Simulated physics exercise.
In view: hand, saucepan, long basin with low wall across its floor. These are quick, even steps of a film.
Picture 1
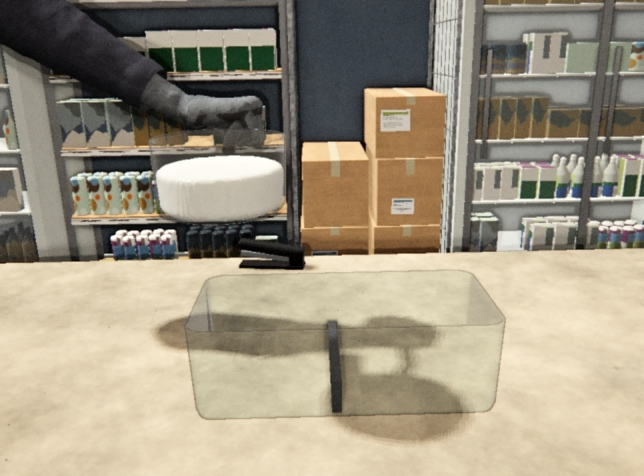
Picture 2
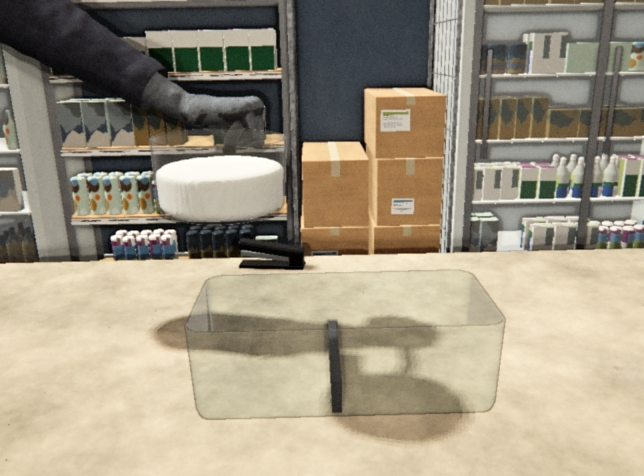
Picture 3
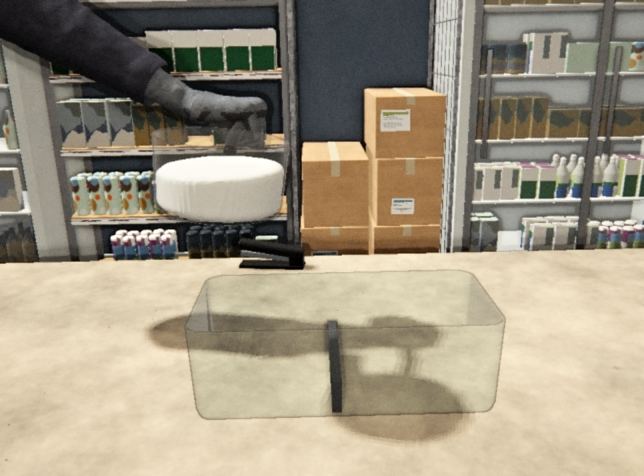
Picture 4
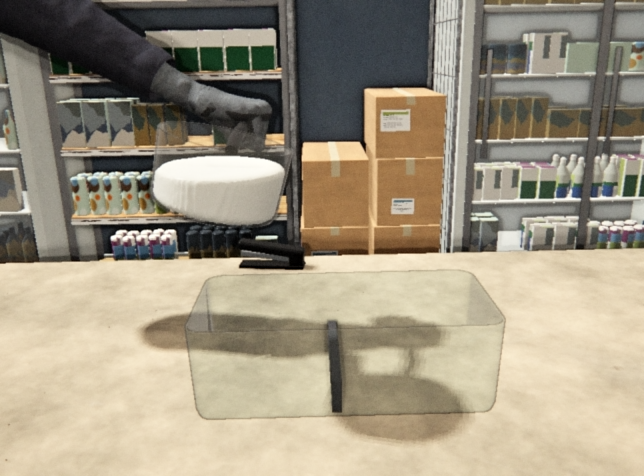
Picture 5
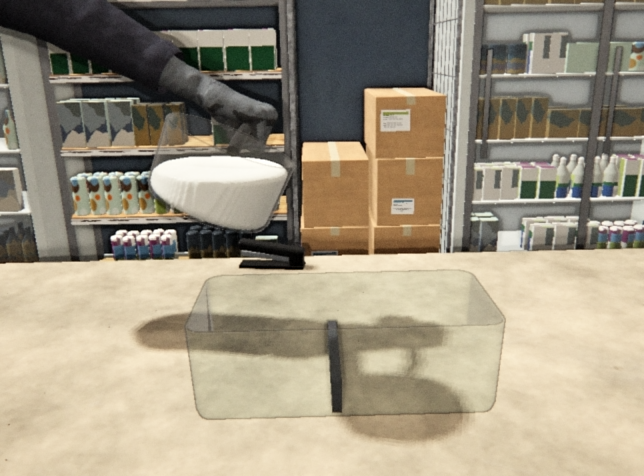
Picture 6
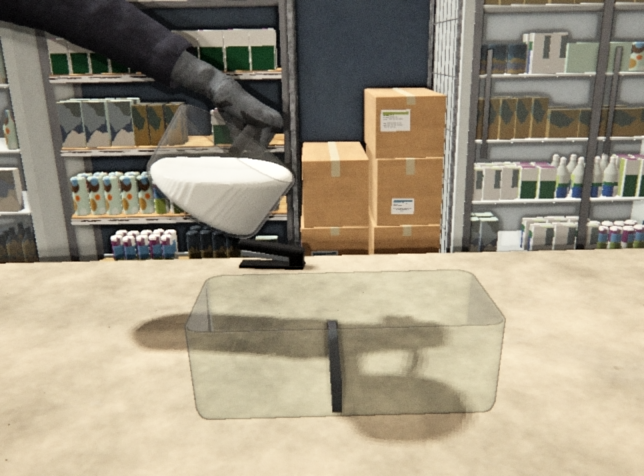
A clear, round container of white milk is held by a dark-sleeved, gloved hand at the upper left, above a pale mottled counter seen from the front at a fixed view. On the counter sit a long transparent basin with a dark low wall across its floor and a small black object behind, before stocked shelves and brown boxes. The container starts level, then leans rightward increasingly quickly as the hand turns and the milk's surface stays nearly level.
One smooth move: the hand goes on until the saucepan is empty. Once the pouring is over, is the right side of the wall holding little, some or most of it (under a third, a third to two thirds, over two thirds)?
It holds some.
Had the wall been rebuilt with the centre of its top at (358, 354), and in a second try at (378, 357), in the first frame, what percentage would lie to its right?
Roughly 15 per cent, and 15 per cent.
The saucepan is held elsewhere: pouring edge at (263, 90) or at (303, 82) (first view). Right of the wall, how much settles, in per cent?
35 and 80 per cent.
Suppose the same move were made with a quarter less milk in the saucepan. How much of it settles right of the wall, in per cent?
Roughly 30 in a hundred.
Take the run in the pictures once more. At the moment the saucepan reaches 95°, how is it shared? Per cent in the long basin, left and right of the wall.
Left 5 %, right 20 %.
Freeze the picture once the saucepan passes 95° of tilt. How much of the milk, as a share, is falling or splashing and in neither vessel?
Around 45 in a hundred.
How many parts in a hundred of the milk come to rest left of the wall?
About 50 per cent.
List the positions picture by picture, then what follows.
It leans 0°; its right rim is at (284, 138); the milk meets the walls at (160, 169) and (283, 166); the long basin's rim runs from (197, 303) to (487, 296); the wall's top is at (334, 349), in the first picture.
It leans 2°; its right rim is at (285, 140); the milk meets the walls at (160, 168) and (283, 166), in the second picture.
It leans 6°; its right rim is at (288, 145); the milk meets the walls at (160, 167) and (284, 167), in the third picture.
It leans 14°; its right rim is at (291, 155); the milk meets the walls at (159, 167) and (285, 168), in the fourth picture.
It leans 24°; its right rim is at (293, 167); the milk meets the walls at (156, 167) and (288, 170), in the fifth picture.
It leans 36°; its right rim is at (293, 182); the milk meets the walls at (154, 163) and (293, 172), in the sixth picture.
A moment on, the saucepan is tipped on its side and 33 per cent is still to pour, 4 is left of the wall and 20 right of it.
Next, the saucepan is tipped right over and 6 per cent is still to pour, 39 is left of the wall and 45 right of it.
Then the saucepan is tipped right over and 0 per cent is still to pour, 52 is left of the wall and 46 right of it.
Later the saucepan is tipped right over and 0 per cent is still to pour, 52 is left of the wall and 47 right of it.
In the end 52 per cent lies left of the wall, 47 right of it and 2 outside.
